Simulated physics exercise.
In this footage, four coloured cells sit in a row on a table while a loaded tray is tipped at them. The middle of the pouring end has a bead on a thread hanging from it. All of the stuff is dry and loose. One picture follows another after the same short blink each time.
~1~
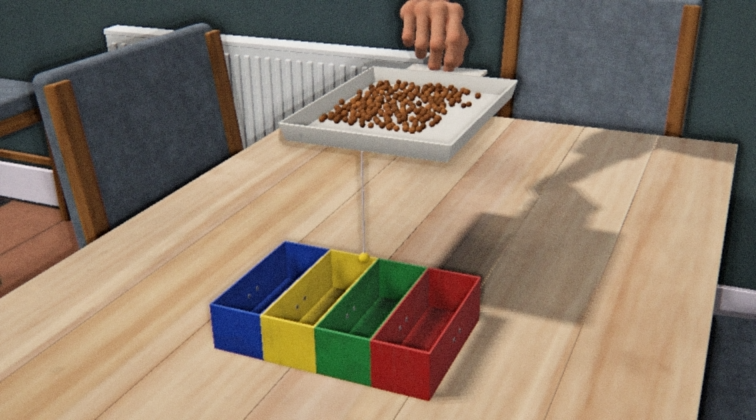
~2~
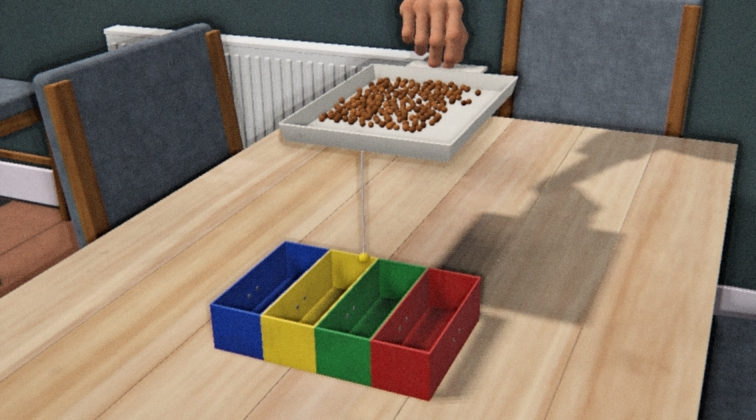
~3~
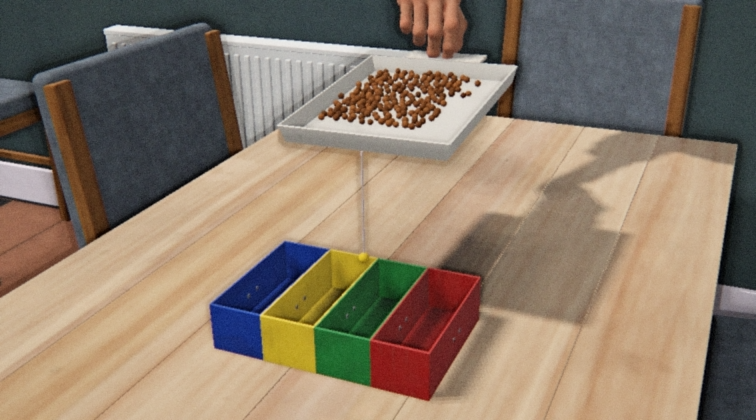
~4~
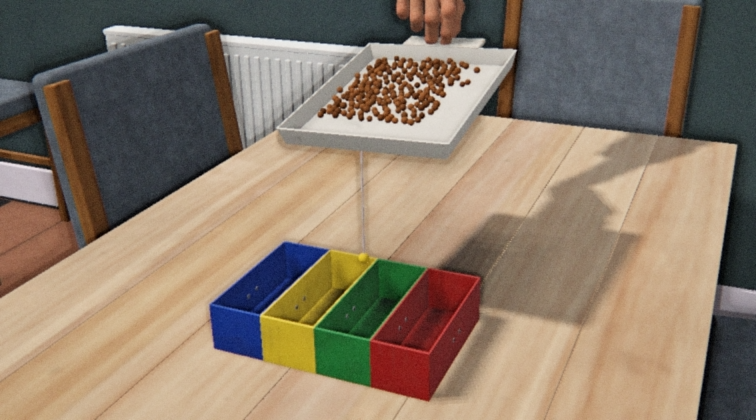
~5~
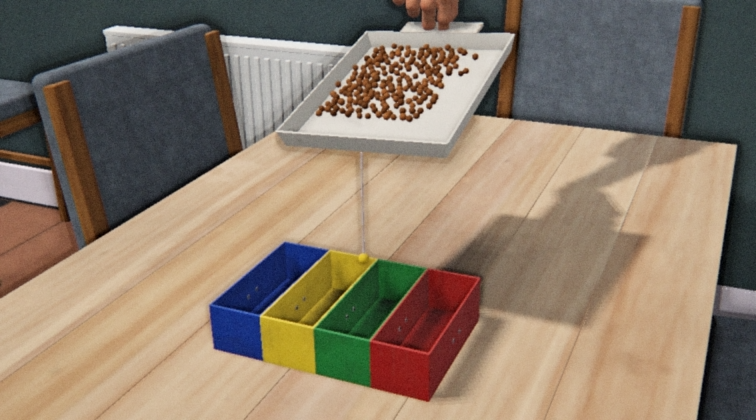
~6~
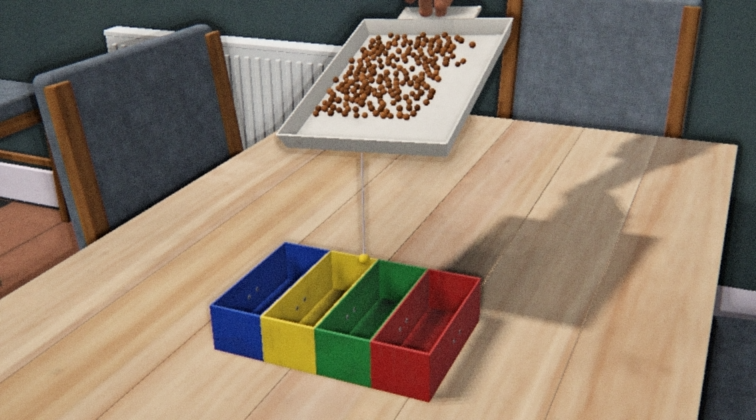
A pale tray loaded with small brown balls is held above a wooden table, seen from a raised angle in a room with grey chairs and a white radiator. Below it, blue, yellow, green and red cells sit in a row from left to right, near a yellow bead hanging on a thread. A hand steadily raises the tray's far side, its near edge dipping slightly at the left corner, and a few balls shift, while the camera stays still.
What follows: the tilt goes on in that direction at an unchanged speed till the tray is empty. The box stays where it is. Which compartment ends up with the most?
The blue one.
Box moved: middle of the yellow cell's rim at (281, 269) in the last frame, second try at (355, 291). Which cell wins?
The yellow one, then blue.
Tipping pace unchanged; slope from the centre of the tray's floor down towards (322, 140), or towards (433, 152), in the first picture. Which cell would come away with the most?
The blue one, then the cell in red.
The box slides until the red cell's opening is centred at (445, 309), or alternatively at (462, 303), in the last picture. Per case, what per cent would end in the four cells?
About 90 and 70 per cent.
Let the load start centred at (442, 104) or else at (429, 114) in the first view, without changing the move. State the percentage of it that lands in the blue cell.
Close to 40 per cent, followed by close to 50 per cent.
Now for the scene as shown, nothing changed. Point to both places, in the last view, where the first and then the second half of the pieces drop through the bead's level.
Near (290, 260) to start, and near (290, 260) afterwards.
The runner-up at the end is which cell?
The yellow cell.
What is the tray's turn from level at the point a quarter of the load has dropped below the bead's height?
About 90° of tilt.
Soon after the last picture, tray tipped steeply; nearly all on the tray; a stray few in the yellow cell; a small part falling or outside the box.
A little later, tray tipped right over; about a third on the tray; about a quarter in the blue cell; a small part in the yellow cell; a stray few in the green cell; about a quarter falling or outside the box.
Later still, tray tipped past a quarter turn; about two thirds in the blue cell; about a third in the yellow cell; a stray few in the green cell; a stray few falling or outside the box.
At rest, tray tipped past a quarter turn; about two thirds in the blue cell; about a third in the yellow cell; a stray few in the green cell; none in the red cell; a stray few outside the box.
